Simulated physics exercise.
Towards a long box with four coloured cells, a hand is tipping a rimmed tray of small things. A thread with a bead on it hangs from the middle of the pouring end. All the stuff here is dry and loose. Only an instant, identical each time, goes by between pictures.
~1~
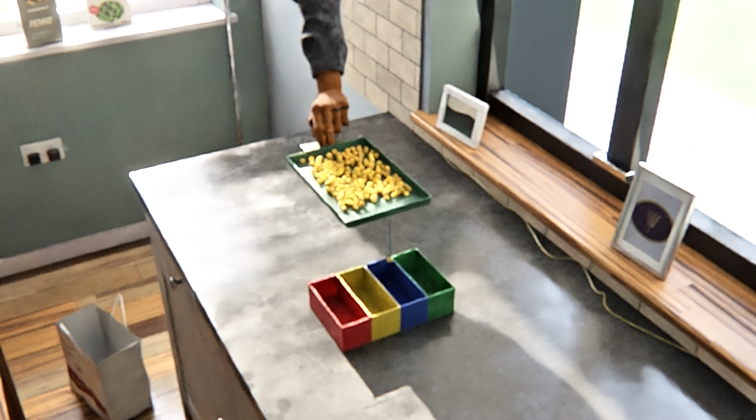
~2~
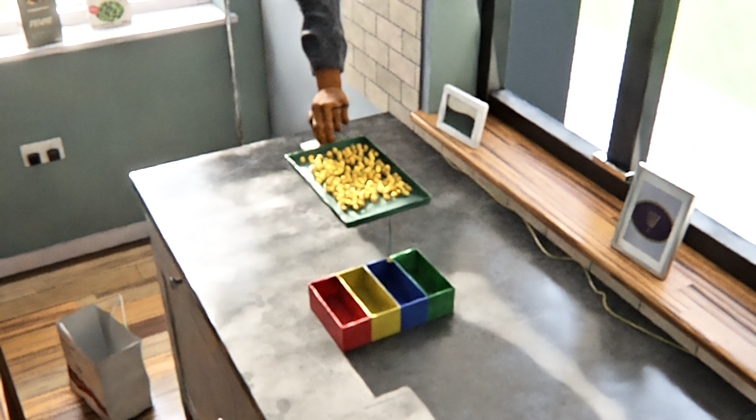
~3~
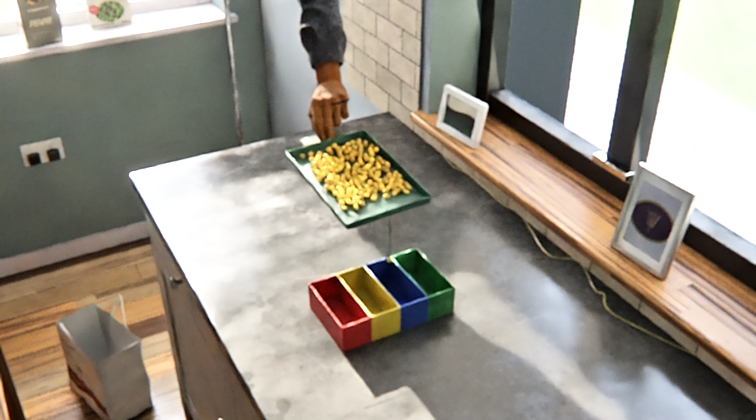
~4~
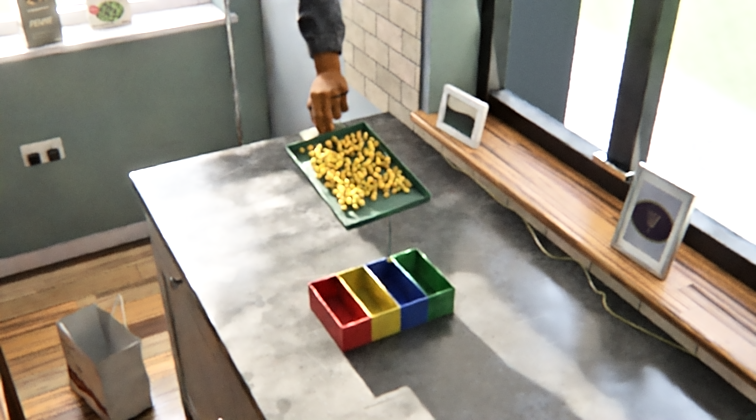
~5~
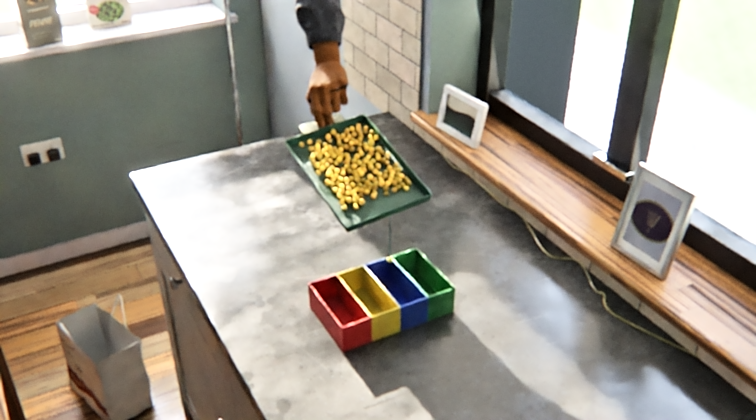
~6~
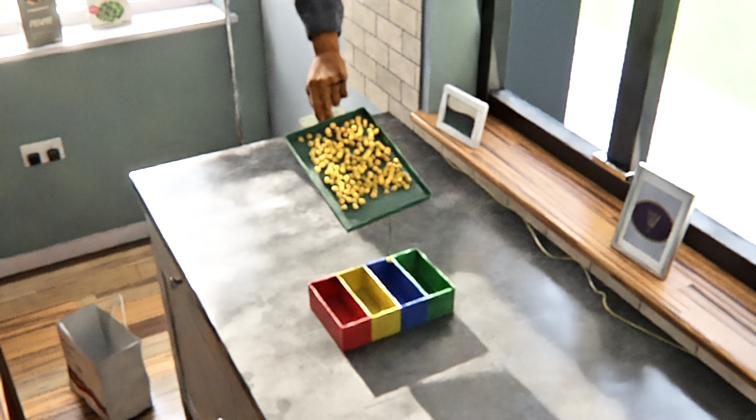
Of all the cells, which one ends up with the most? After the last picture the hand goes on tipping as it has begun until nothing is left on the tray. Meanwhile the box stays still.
The yellow one ends up with the most.
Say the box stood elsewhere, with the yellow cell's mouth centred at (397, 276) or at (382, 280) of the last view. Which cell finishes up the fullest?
For the first spot the answer is red, and for the second spot it is red.
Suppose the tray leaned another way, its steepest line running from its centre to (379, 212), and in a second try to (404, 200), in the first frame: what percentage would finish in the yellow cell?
First heading 30 %, second heading 0 %.
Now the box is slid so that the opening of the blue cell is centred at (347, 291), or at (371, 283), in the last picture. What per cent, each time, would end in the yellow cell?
Around 10 % followed by around 40 %.
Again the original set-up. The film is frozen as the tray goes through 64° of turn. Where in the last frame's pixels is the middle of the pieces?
Somewhere about pixel (358, 192).
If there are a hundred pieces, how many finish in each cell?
Result, per cent by cell: Red 30; yellow 50; blue 20; green 0.
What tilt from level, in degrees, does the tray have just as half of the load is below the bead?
It's turned some 115 degrees by then.
Just after the last frame, tray tipped steeply; almost all on the tray; just a few falling or outside the box.
A moment on, tray tipped past a quarter turn; almost all on the tray; just a few in the yellow cell; just a few in the red cell; just a few falling or outside the box.
Further on, tray tipped past a quarter turn; roughly half in the yellow cell; roughly a quarter in the red cell; roughly a quarter in the blue cell; about a tenth falling or outside the box.
When it is over, tray tipped past a quarter turn; roughly half in the yellow cell; roughly a quarter in the red cell; roughly a quarter in the blue cell; not one in the green cell; about a tenth outside the box.
